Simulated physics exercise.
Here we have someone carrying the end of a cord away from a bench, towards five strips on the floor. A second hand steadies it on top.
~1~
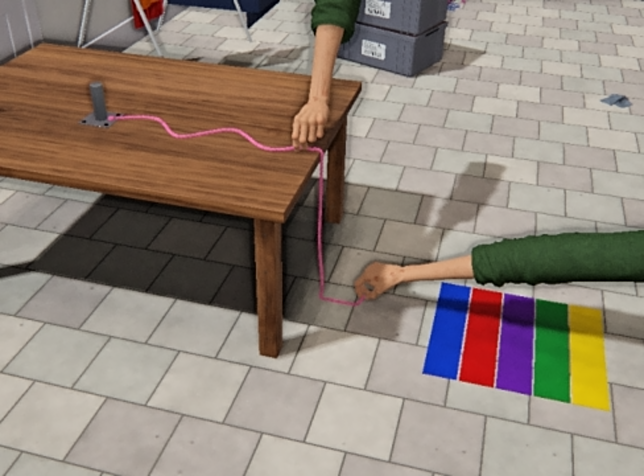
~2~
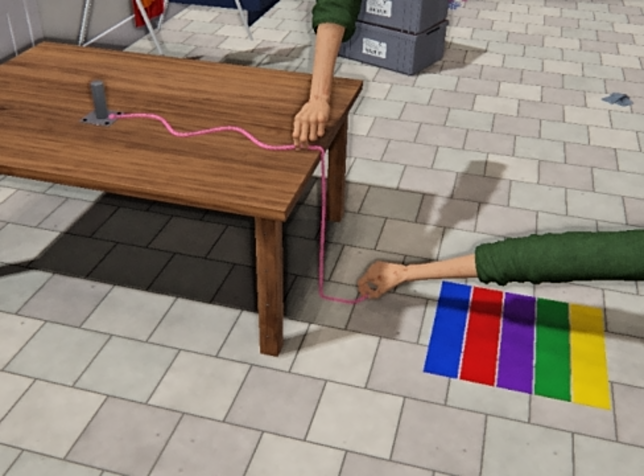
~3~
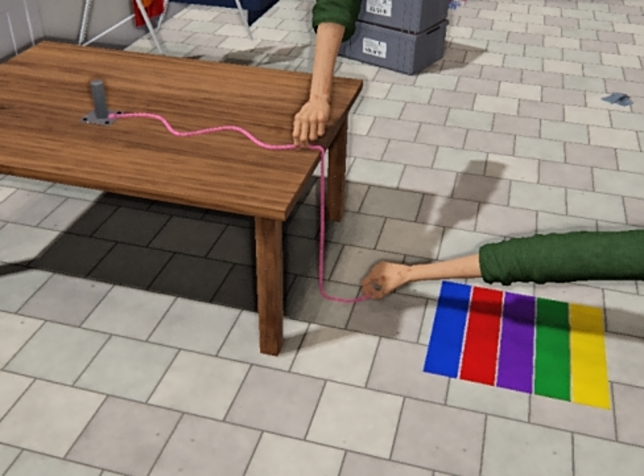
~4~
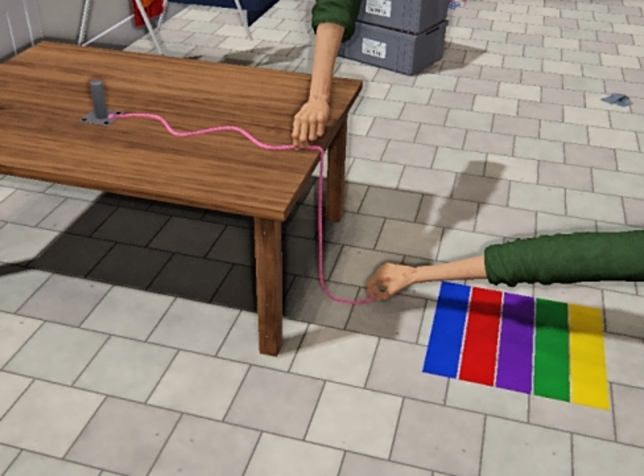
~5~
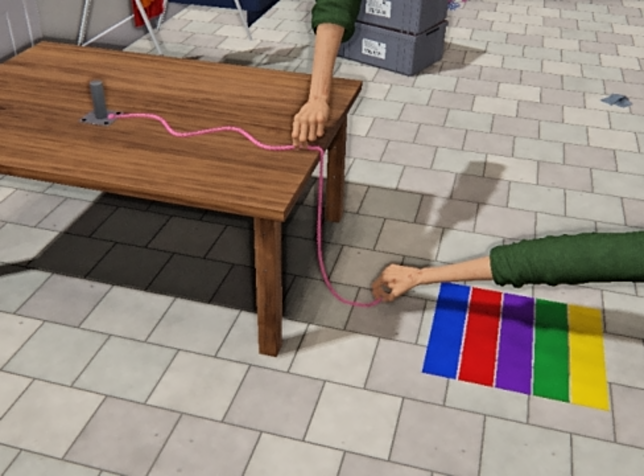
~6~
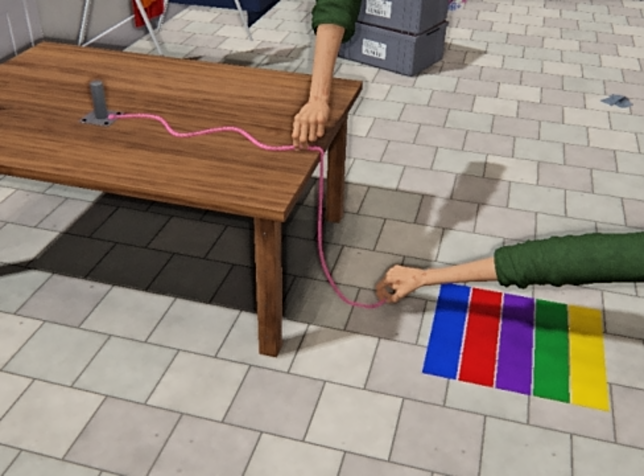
Beside a wooden table, a hand slowly draws a pink cord's end slightly right.
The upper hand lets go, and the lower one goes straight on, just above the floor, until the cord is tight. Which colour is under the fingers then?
It halts on the purple strip.
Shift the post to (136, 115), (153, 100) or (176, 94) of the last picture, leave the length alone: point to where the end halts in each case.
The places are (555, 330), (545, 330) and (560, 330).
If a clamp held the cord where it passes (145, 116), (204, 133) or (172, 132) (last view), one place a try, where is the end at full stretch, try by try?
About (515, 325), (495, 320) and (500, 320).
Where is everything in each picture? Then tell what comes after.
The first picture shows end (364, 296); blue (443, 358); red (478, 365); purple (515, 372); green (552, 380); yellow (590, 387).
The second picture shows end (367, 295); cord through (147, 116) (193, 134) (256, 142) (323, 157) (323, 223) (321, 285).
The third picture shows end (371, 295).
The fourth picture shows end (376, 297); cord through (146, 116) (193, 134) (256, 142) (322, 157) (320, 223) (323, 285).
The fifth picture shows end (381, 298).
The sixth picture shows end (385, 299); cord through (146, 116) (193, 135) (256, 143) (322, 158) (320, 223) (334, 286).
Soon after, end near (461, 314); over blue.
Then, end near (498, 320); over red.
At full stretch, end near (520, 325); over purple. Over purple.
